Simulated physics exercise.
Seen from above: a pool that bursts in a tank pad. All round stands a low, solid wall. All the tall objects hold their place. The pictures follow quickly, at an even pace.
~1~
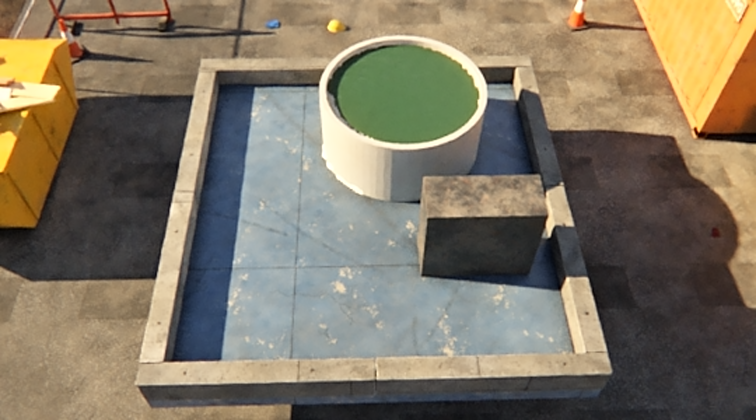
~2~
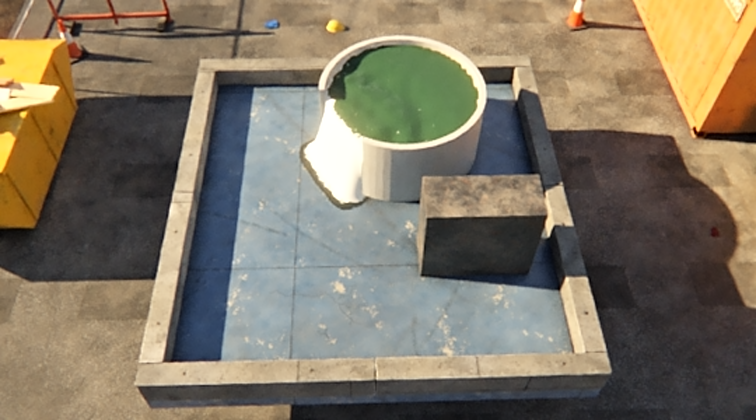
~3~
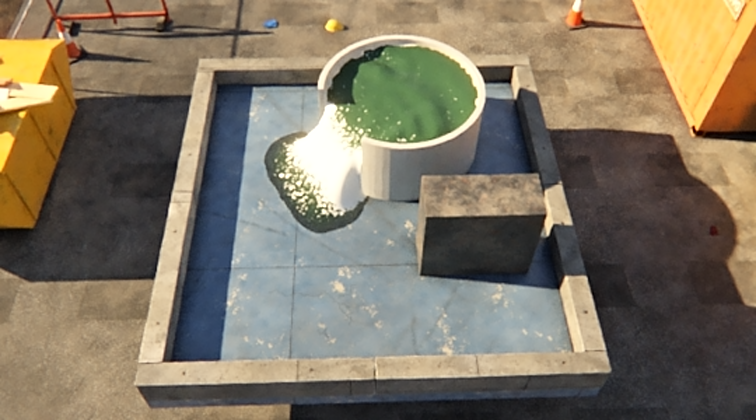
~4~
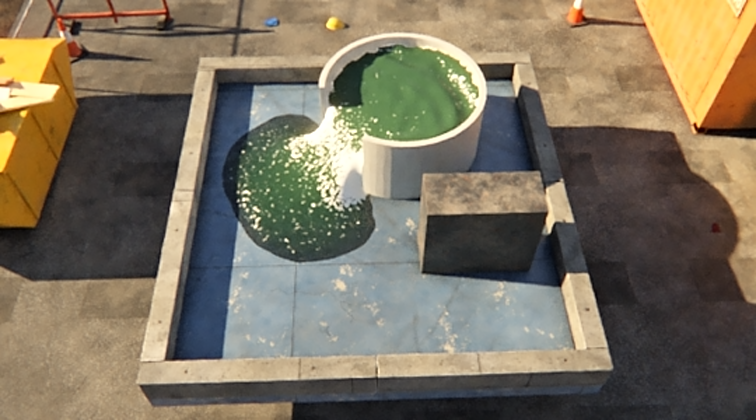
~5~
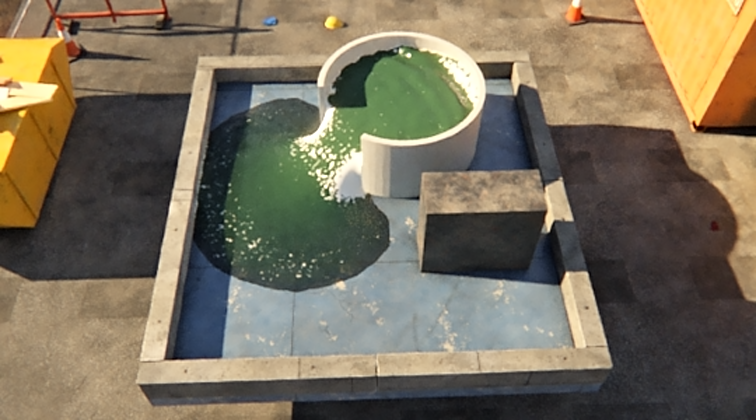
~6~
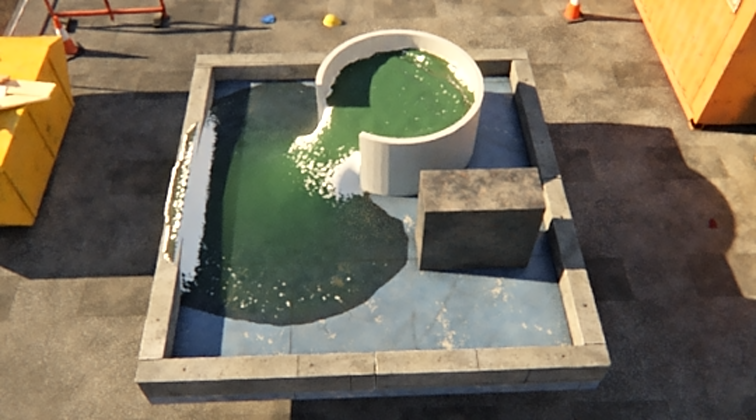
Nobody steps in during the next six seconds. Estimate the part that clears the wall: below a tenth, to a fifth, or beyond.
The share lost is between a tenth and a fifth.
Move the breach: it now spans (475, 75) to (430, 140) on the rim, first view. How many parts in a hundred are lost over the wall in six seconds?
Roughly 22 per cent.
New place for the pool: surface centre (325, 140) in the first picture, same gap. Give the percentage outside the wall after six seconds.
Some 26 per cent.
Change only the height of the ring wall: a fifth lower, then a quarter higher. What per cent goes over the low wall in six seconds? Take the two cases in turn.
Near 20 and 6 in a hundred.
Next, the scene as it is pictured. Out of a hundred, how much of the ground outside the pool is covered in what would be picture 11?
Close to 55 %.
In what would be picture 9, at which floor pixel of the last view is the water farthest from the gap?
I would point to (171, 369).
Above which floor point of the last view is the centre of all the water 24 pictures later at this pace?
Around (342, 204).
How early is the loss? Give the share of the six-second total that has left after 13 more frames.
About 80 per cent.
A moment on, water covers 50 % of the floor; the low wall has let 0 % over.
Next, water covers 50 % of the floor; the low wall has let 2 % over.
Then, water covers 55 % of the floor; the low wall has let 10 % over.
Later, water covers 75 % of the floor; the low wall has let 13 % over.
In the end, water covers 85 % of the floor; the low wall has let 13 % over.
